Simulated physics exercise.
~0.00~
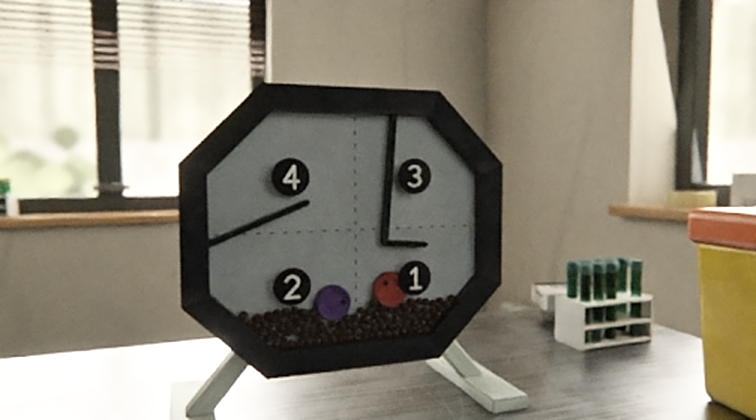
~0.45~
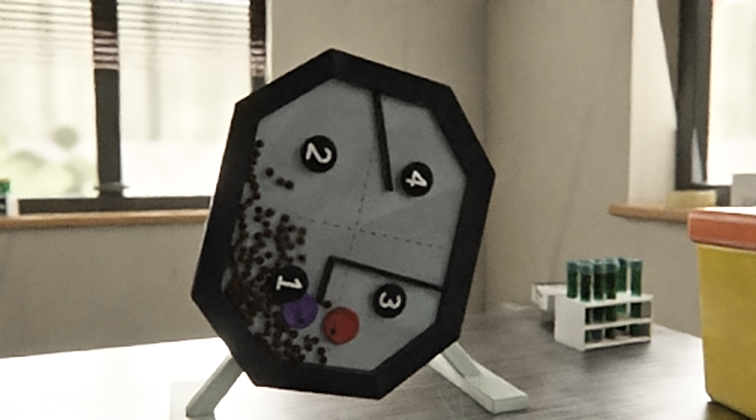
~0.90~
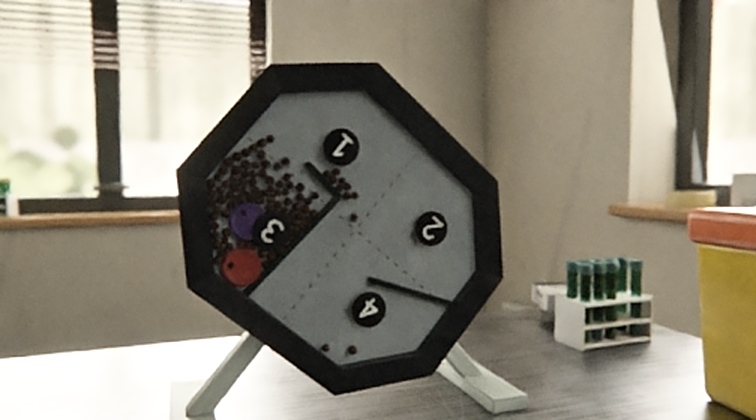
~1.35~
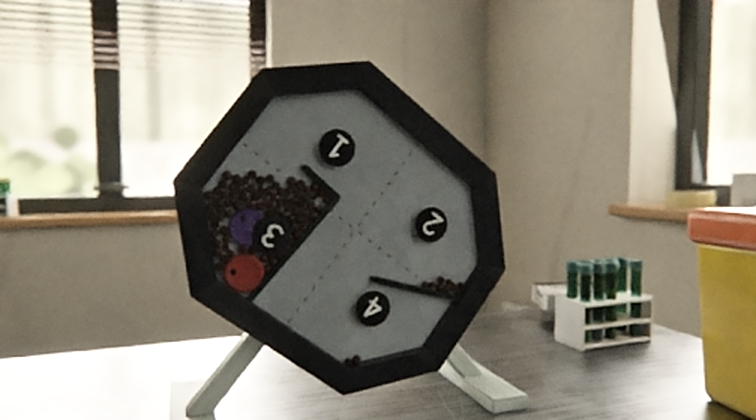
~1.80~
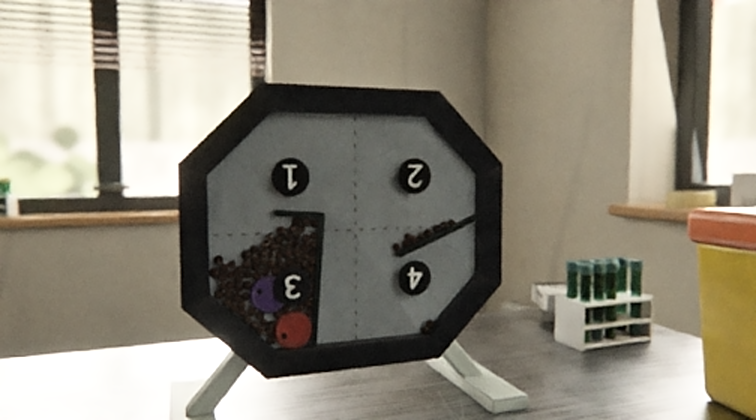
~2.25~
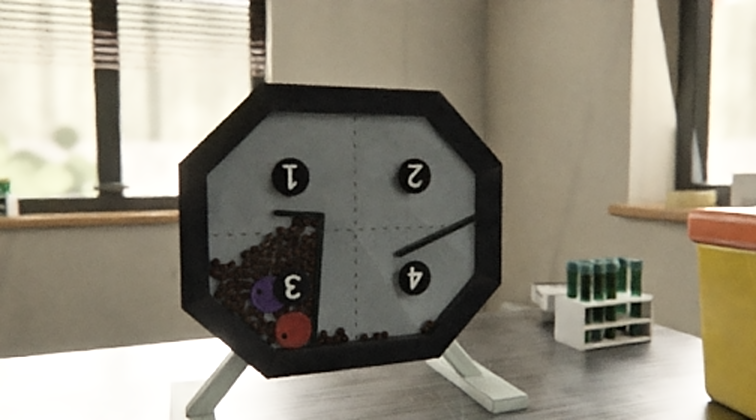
The dark eight-sided case of small brown beads turned clockwise well past upside down, then swung back partway and stopped upside down, with most beads and both the purple and red discs heaped in quarter three at the lower left.
